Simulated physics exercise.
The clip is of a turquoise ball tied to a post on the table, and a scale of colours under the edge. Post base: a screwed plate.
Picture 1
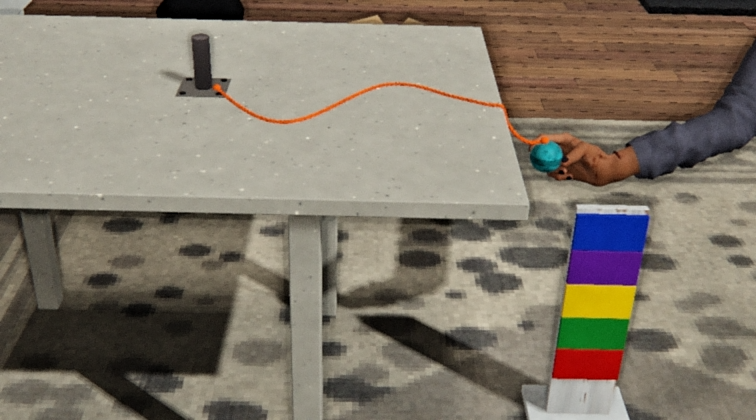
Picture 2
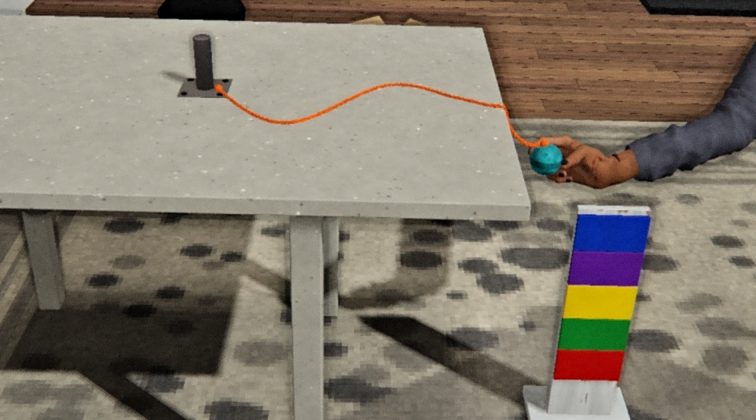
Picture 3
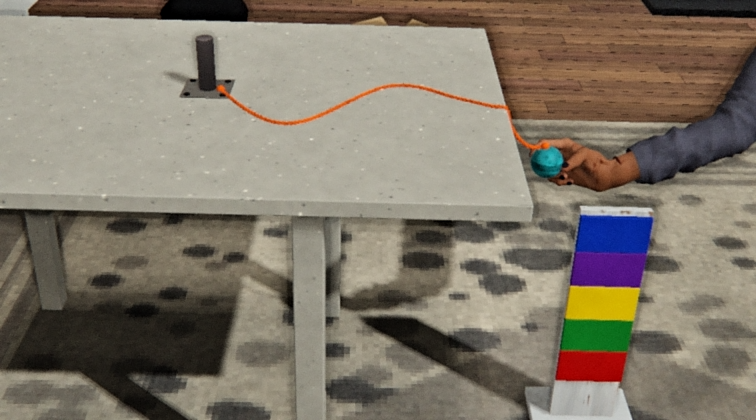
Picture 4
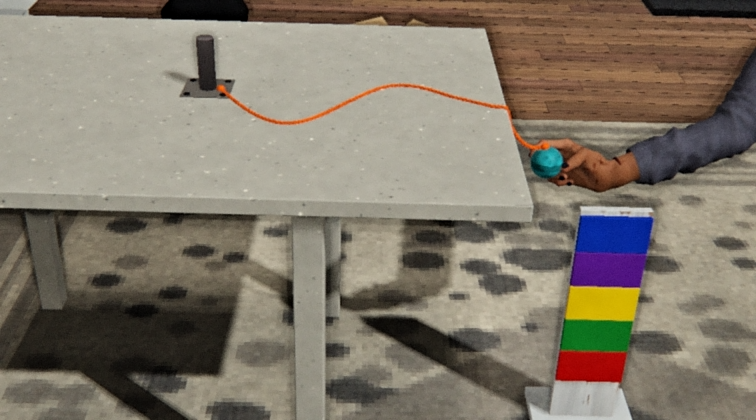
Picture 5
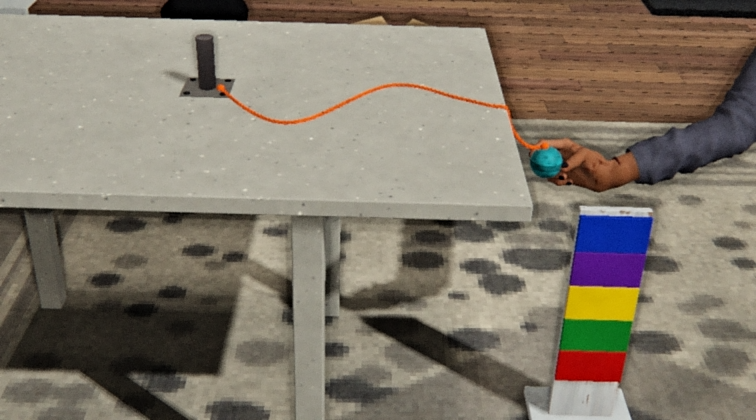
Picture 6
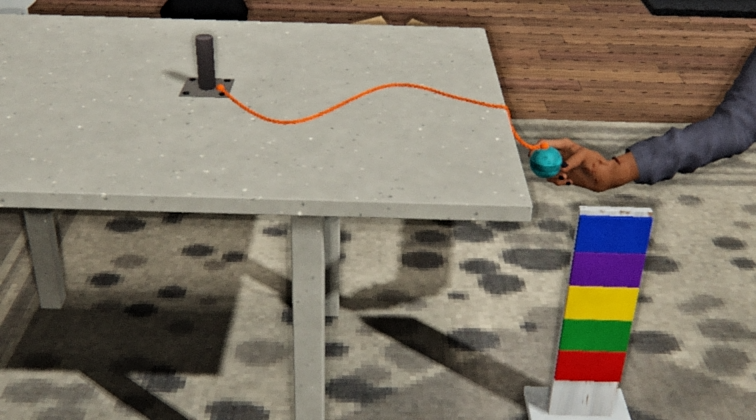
In a room with a patterned rug and wooden flooring, a pale speckled table is seen from slightly above, its right edge near the middle of the view. An orange cord curves from a dark post on a screwed plate to a turquoise ball held by a hand at right, above an upright scale of blue, purple, yellow, green and red. Almost nothing moves; the hand keeps holding the ball, and the view shifts very slightly early on.
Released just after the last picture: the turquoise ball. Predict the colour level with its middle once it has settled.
I would say purple.
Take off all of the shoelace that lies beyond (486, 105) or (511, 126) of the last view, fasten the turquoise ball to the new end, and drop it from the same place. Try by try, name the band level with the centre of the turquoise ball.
It would be none, it hangs higher; blue.
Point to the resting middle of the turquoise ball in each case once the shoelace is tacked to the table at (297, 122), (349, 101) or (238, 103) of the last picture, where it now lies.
For the three tries you'd see (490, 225), (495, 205) and (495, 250).
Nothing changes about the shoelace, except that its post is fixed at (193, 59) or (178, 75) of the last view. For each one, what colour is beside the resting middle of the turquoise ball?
It would be blue; blue.
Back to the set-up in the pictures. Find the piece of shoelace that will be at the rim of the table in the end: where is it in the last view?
Roughly (425, 88).
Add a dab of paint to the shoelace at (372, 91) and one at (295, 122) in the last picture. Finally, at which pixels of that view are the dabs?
First one close to (447, 106), second close to (338, 97).
Soon after, ball near (529, 262); level with purple.
Then, ball near (460, 262); level with purple.
Further on, ball near (504, 267); level with purple.
At rest, ball near (496, 267); level with purple. The purple one.
